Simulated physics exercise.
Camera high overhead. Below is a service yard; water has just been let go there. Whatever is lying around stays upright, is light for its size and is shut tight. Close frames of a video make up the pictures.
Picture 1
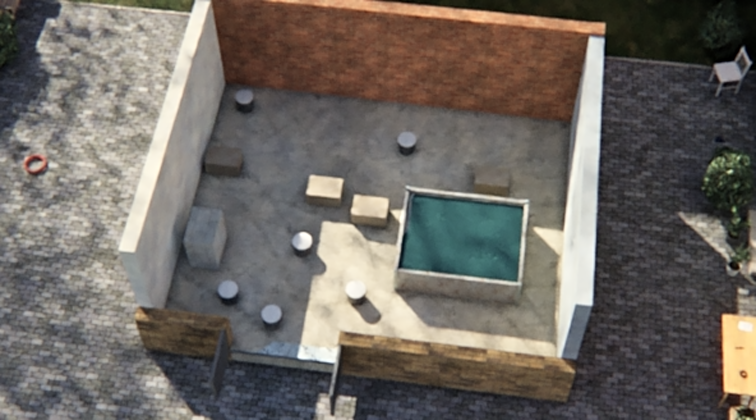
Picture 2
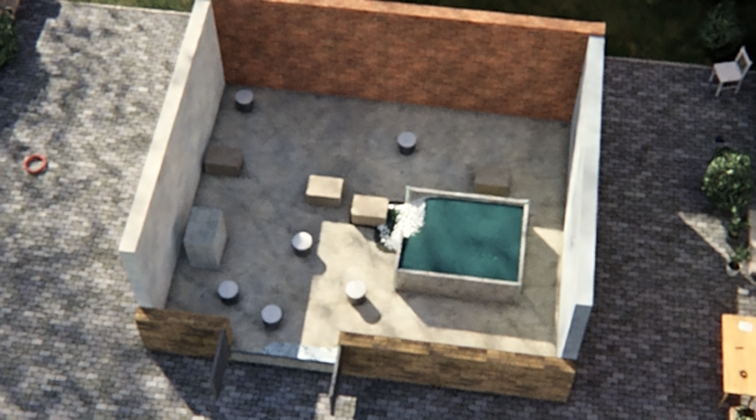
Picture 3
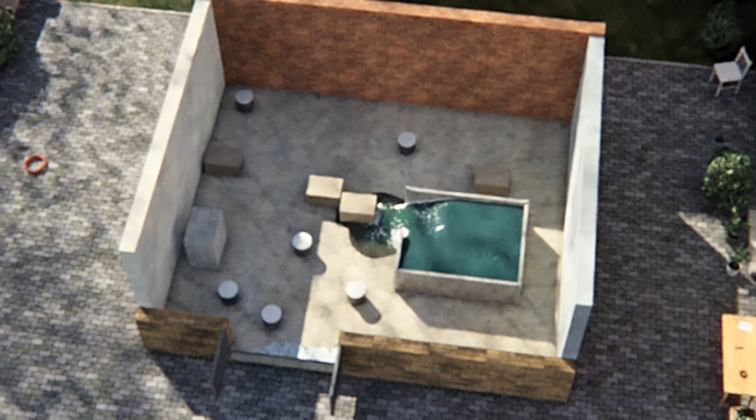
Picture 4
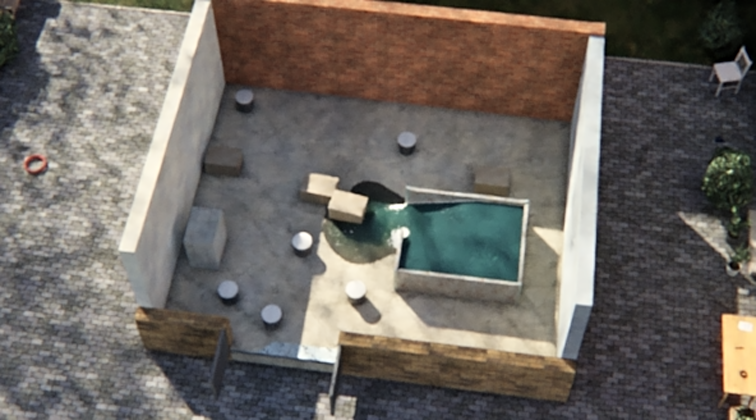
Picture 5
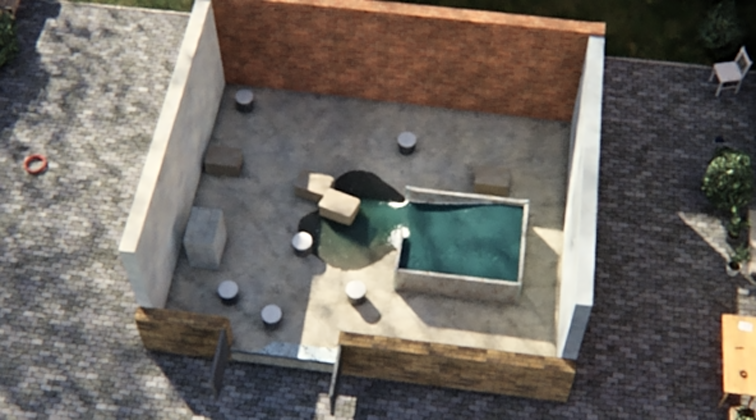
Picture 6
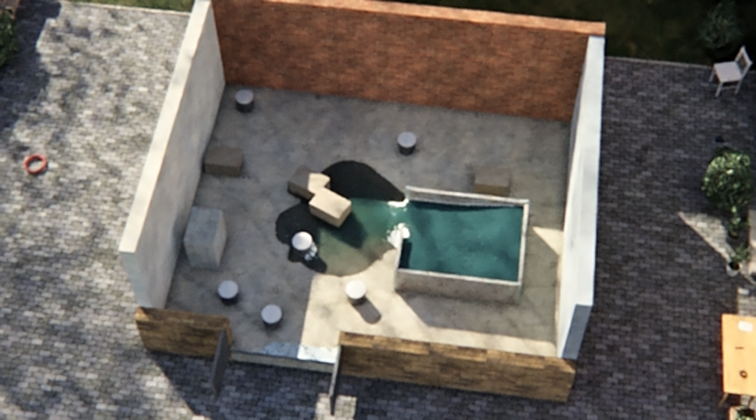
Water burst through the left side of a raised tank in a walled yard and spread leftward across the floor, pushing the nearest crate left against another, which then shifted and turned too.
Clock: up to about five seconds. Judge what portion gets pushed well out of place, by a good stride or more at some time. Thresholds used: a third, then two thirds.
My call: A third to two thirds.
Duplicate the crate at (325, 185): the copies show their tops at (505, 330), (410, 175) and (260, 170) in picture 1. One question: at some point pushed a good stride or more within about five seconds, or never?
Taking them one at a time: Falls short; falls short; goes the distance.
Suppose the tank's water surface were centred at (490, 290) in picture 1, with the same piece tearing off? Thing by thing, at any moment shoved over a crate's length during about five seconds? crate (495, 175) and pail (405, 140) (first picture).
Stopped short, then stopped short.
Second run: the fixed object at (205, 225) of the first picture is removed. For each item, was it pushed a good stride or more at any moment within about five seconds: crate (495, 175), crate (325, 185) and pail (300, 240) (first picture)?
In order: Stayed put, got displaced, got displaced.
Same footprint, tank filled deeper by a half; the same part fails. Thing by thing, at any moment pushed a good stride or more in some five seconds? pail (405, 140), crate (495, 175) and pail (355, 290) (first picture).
Result by item: Didn't cover it; didn't cover it; didn't cover it.
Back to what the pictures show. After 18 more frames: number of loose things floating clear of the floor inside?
My count is 6.
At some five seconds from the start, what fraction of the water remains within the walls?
Close to 98 per cent.
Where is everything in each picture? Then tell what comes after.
The first frame shows a crate at (370, 206) rests on the ground; a crate at (324, 186), on the bottom; 0 of 10 have shifted.
The second frame shows a crate at (370, 206), on the bottom; a crate at (324, 186) rests on the ground; 0 of 10 have shifted.
The third frame shows a crate at (358, 203), on the bottom, close to its start; a crate at (324, 186), on the bottom; 1 of 10 have shifted.
The fourth frame shows a crate at (348, 203), on the bottom, a stride from its start; a crate at (319, 184), on the bottom, close to its start; 2 of 10 have shifted.
The fifth frame shows a crate at (339, 203), on the bottom, a stride from its start; a crate at (314, 182), on the bottom, close to its start; 2 of 10 have shifted.
The sixth frame shows a crate at (330, 203) rests on the ground, a stride from its start; a crate at (309, 179), on the bottom, a stride from its start; 2 of 10 have shifted.
A moment on, 2 of 10 are well off their spots; 1 afloat.
Next, 3 of 10 are well off their spots; 3 afloat.
Later, 4 of 10 are well off their spots; 6 afloat.
In the end, 4 of 10 are well off their spots, and 5 have been at some point; 6 afloat.
